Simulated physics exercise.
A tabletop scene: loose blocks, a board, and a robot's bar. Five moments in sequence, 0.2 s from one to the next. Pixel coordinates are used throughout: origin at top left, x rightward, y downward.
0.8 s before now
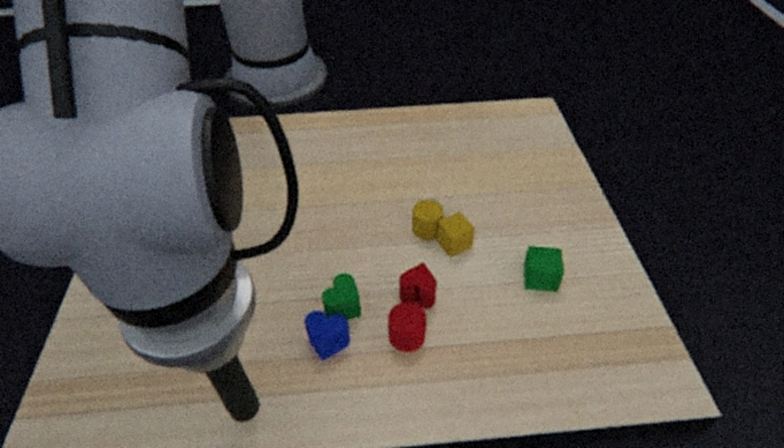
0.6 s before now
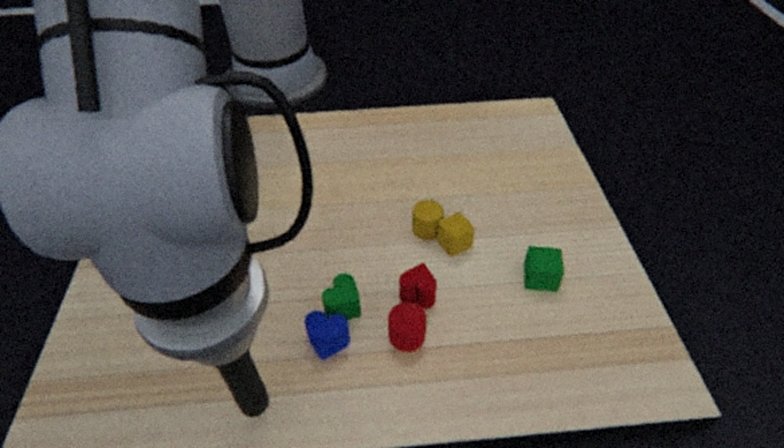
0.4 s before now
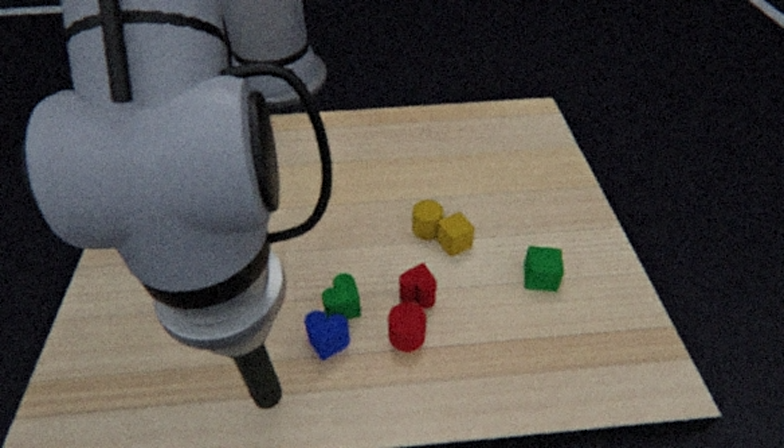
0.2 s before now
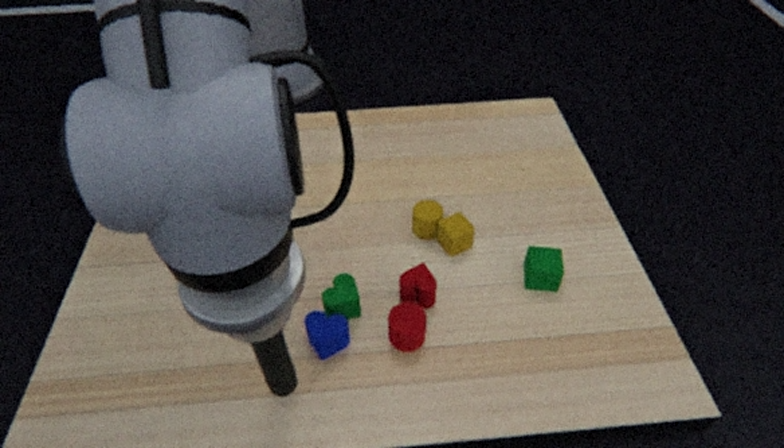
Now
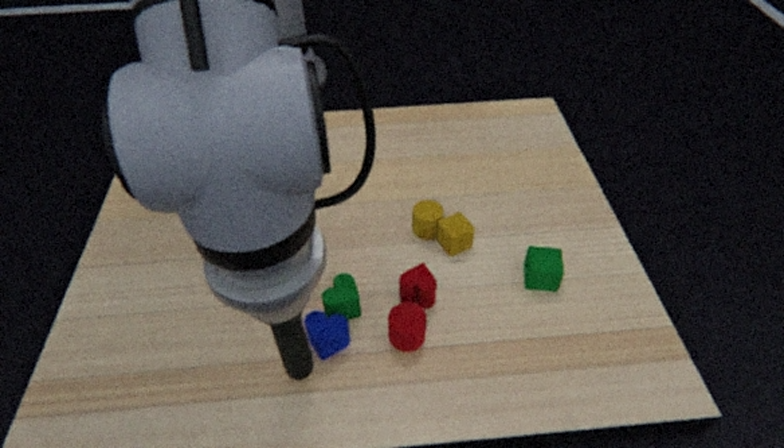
A grey robot arm with a dark bar at its tip begins at the lower left of a wooden board, left of and below a blue heart-shaped block. It moves steadily right and slightly upward, closing the gap until the bar is beside the blue block, while all the coloured blocks stay still.
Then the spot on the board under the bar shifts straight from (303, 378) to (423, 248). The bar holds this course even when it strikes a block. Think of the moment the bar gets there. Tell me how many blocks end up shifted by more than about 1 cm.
Two move.
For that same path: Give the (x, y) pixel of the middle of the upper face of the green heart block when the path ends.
Most likely (348, 242).
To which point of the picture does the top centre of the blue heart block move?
I'd guess (378, 243).
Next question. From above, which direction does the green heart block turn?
From overhead, anticlockwise.
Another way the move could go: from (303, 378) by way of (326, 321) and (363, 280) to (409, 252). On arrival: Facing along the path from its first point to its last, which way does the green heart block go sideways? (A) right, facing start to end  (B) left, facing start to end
Answer: B.
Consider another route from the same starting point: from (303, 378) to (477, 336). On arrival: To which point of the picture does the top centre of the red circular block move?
Its top middle will sit at (441, 299).
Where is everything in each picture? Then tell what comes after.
Bar's lower end at (245, 409); blue heart block at (325, 325); green heart block at (341, 290); yellow circular block at (428, 210), in the first frame.
Bar at (255, 404); blocks still, in the second frame.
Bar at (268, 396); blocks still, in the third frame.
Bar at (284, 384); blocks still, in the fourth frame.
Bar at (300, 369); blue heart block at (325, 325); green heart block at (341, 290); yellow circular block at (428, 210), in the fifth frame.
On the path given first. One third of the way, bar at (346, 318); blue heart block at (353, 287), turned 35° anticlockwise; green heart block at (350, 263), turned 30° anticlockwise.
Two thirds of the way, bar at (388, 275); blue heart block at (376, 248), turned 95° anticlockwise; green heart block at (349, 242), turned 70° anticlockwise.
At the end, bar at (424, 238); blue heart block at (378, 243), turned 110° anticlockwise; green heart block at (348, 242), turned 70° anticlockwise; yellow circular block still.
